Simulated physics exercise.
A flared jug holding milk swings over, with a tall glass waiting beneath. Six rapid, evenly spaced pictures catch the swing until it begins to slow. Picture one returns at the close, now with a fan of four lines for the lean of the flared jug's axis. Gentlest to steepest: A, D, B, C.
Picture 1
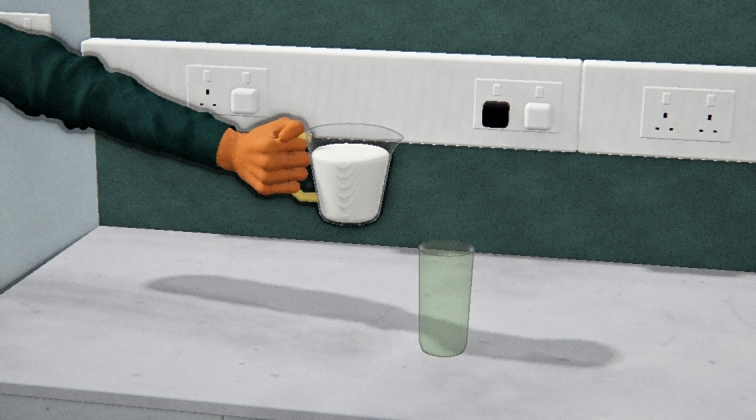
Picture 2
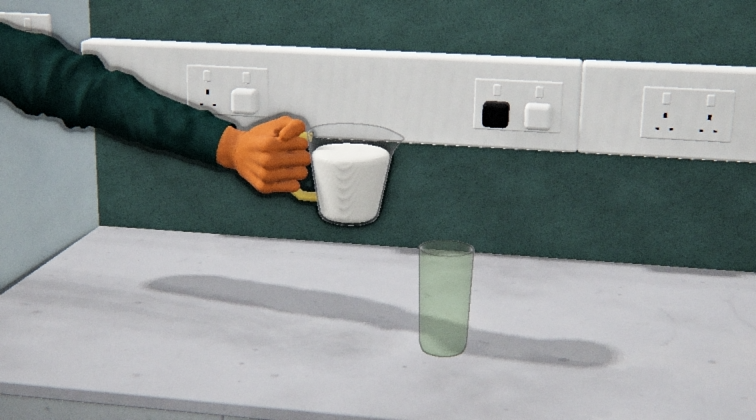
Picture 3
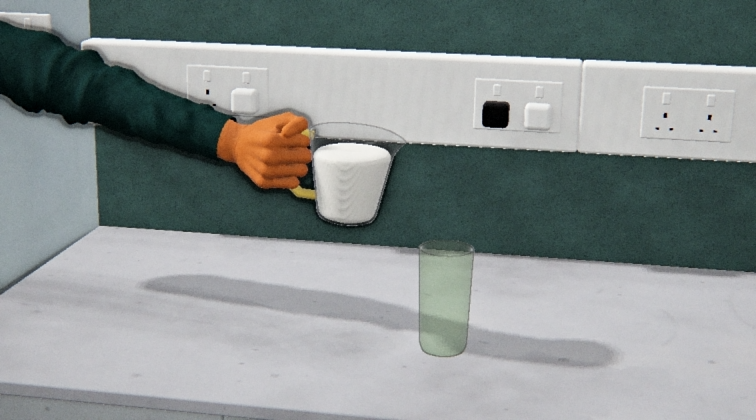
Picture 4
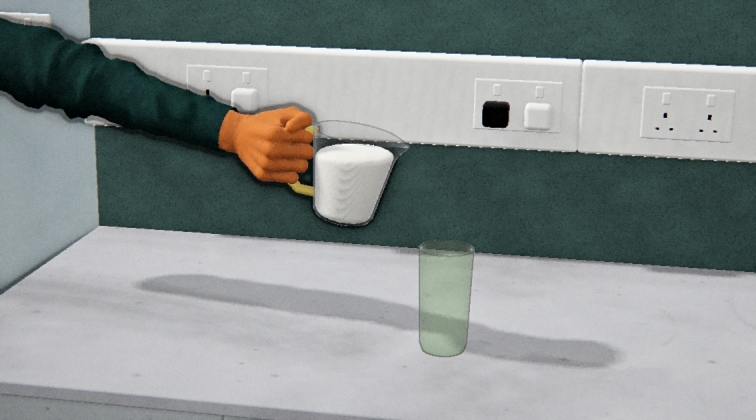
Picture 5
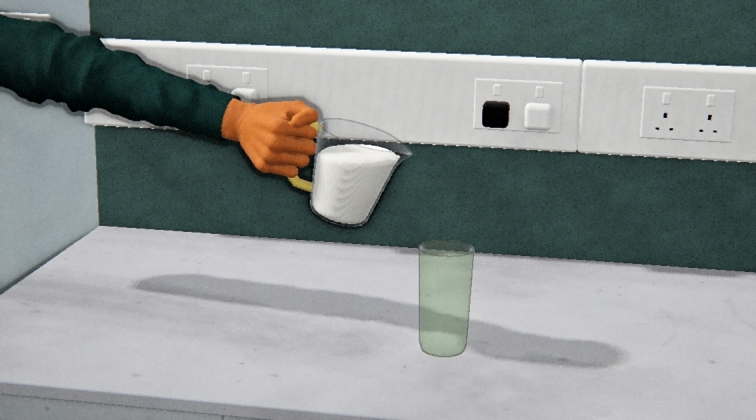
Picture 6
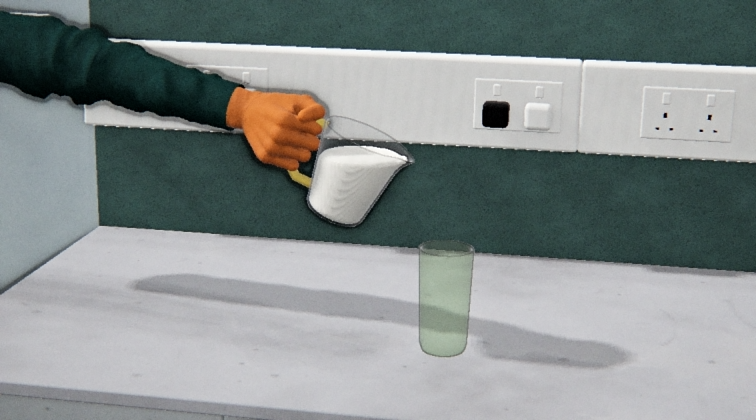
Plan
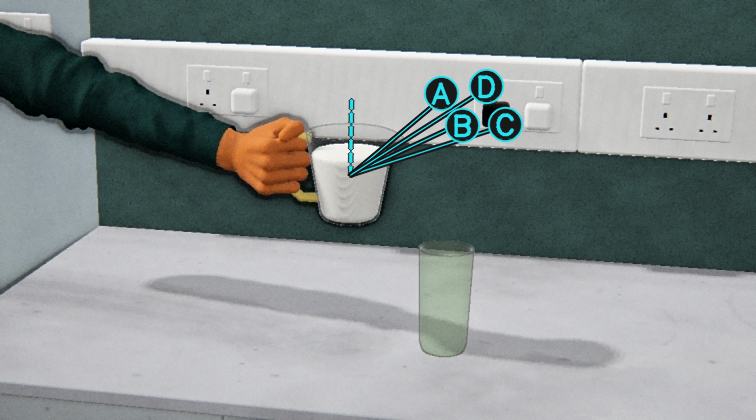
A gloved orange hand held a clear jug of milk upright above and to the left of a tall green glass on a counter, then slowly tilted it to the right, with nothing coming out.
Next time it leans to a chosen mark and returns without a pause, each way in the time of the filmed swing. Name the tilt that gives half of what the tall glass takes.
It is D.
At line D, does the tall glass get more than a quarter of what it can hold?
Yes, it does.
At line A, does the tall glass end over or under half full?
Under.
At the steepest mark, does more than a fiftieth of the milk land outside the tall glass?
No.
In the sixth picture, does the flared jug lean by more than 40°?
No.
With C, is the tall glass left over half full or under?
Over half.
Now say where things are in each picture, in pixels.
In the first frame, upright, lip at (402, 138); rim of the tall glass round (447, 248); nothing has left yet.
In the second frame, upright, lip at (403, 139); nothing has left yet.
In the third frame, tipped about 5°, lip at (405, 142); nothing has left yet.
In the fourth frame, tipped about 10°, lip at (408, 147); nothing has left yet.
In the fifth frame, tipped about 16°, lip at (411, 154); nothing has left yet.
In the sixth frame, tipped about 23°, lip at (413, 161); nothing has left yet.
In cyan, A at (430, 108); B at (445, 130); C at (489, 130); D at (473, 96).
Choosing A, the tall glass ends with about 33 % of what it can hold.
Choosing B, the tall glass ends with about 65 % of what it can hold.
Choosing C, the tall glass ends with about 83 % of what it can hold.
Choosing D, the tall glass ends with about 48 % of what it can hold.
